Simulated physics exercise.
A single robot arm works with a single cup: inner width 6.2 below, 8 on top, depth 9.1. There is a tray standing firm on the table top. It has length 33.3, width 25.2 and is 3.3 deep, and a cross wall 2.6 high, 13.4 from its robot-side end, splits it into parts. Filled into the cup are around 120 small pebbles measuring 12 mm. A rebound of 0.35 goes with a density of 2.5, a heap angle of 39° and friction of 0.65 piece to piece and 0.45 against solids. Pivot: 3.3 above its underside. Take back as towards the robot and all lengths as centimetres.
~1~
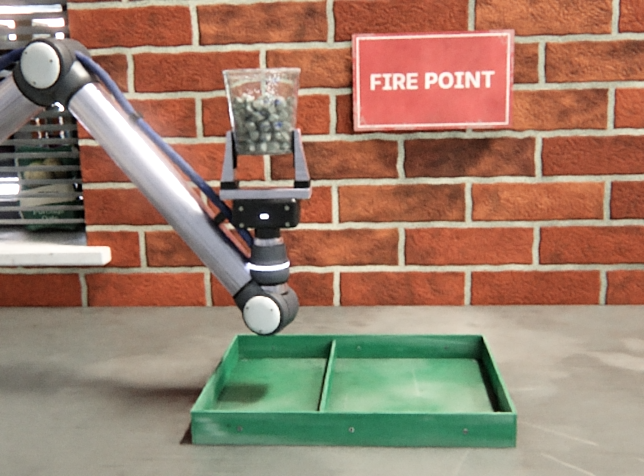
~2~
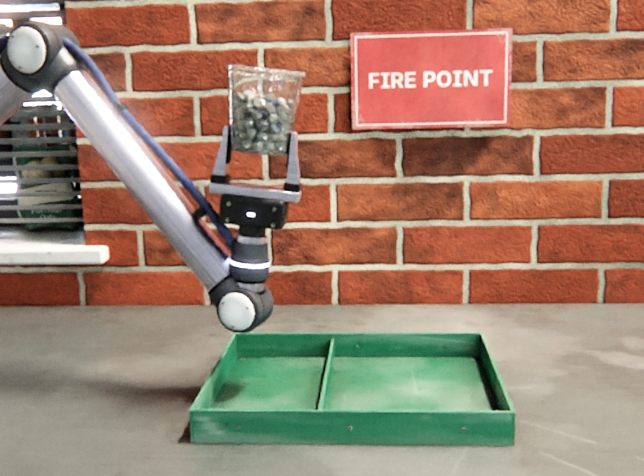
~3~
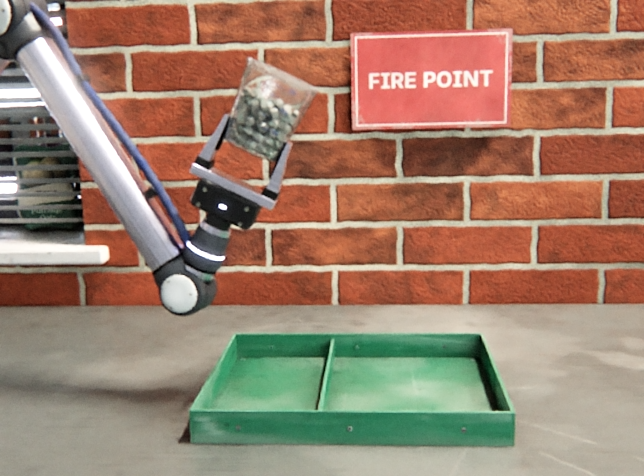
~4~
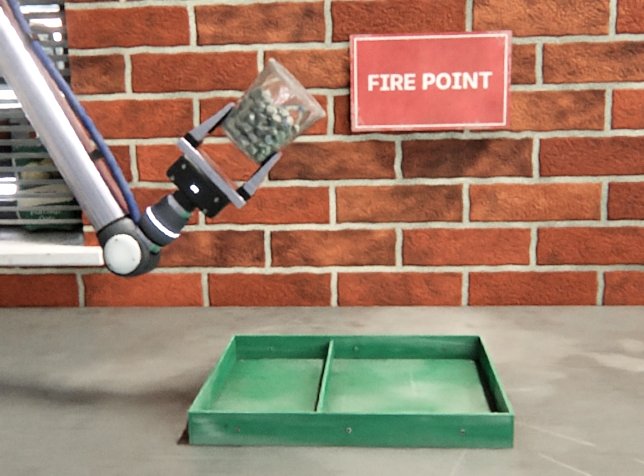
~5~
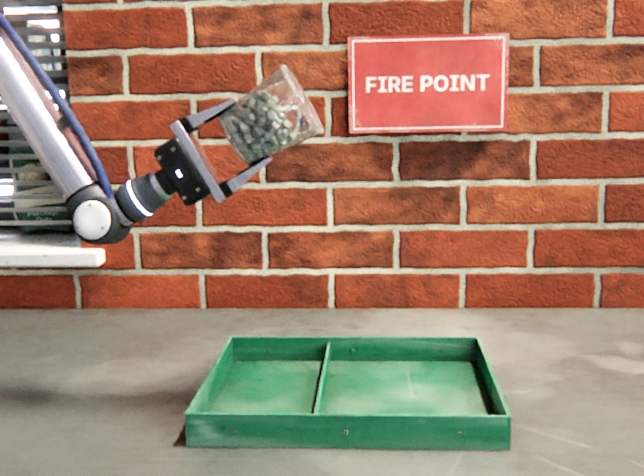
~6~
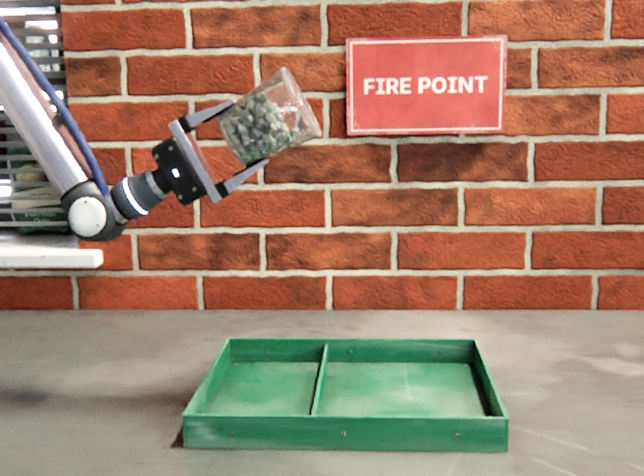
In this clip, a robot arm holds a clear cup of small grey pebbles above a divided green tray, then swings its wrist leftward and upward while steadily tilting the cup to the right, the pebbles remaining inside.
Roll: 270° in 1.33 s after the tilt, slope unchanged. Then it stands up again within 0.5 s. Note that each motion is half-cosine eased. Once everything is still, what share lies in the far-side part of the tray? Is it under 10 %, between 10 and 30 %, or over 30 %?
Under 10 %.
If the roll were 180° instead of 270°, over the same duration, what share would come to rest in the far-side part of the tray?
Then about 0 per cent.
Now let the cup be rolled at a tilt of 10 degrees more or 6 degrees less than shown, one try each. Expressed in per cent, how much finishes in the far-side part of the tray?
You'd get close to 5 per cent, then close to 0 per cent.
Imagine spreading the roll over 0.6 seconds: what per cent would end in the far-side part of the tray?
About 0 %.
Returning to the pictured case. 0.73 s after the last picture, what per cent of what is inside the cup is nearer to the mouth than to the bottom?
About 30 per cent.
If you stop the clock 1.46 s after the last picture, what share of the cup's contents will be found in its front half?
About 45 %.
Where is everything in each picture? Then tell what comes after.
The first picture shows cup middle at (263, 113), upright; upper third of the load around (260, 106), from x 235 to 290, top at y 100; 121 in the cup.
The second picture shows cup middle at (263, 112), tipped 7°; upper third of the load around (260, 105), from x 235 to 290, top at y 95.
The third picture shows cup middle at (266, 113), tipped 26°; upper third of the load around (261, 106), from x 235 to 295, top at y 90.
The fourth picture shows cup middle at (269, 117), tipped 47°; upper third of the load around (261, 108), from x 230 to 295, top at y 90.
The fifth picture shows cup middle at (268, 121), tipped 61°; upper third of the load around (262, 111), from x 230 to 295, top at y 95.
The sixth picture shows cup middle at (266, 122), tipped 62°; upper third of the load around (260, 112), from x 230 to 295, top at y 100; 121 in the cup.
Then, 0.73 s after the last picture, tipped 62°, highest piece 36 above the table; 121 in the cup.
Then, 1.46 s after the last picture, tipped 52°, highest piece 36 above the table; 121 in the cup.
Then, 2.03 s after the last picture, upright, highest piece 37 above the table; 121 in the cup.
Then, 2.73 s after the last picture, upright, highest piece 37 above the table; 121 in the cup.
Final count, 121 in the cup. That is 0 % in the far-side part of the tray.
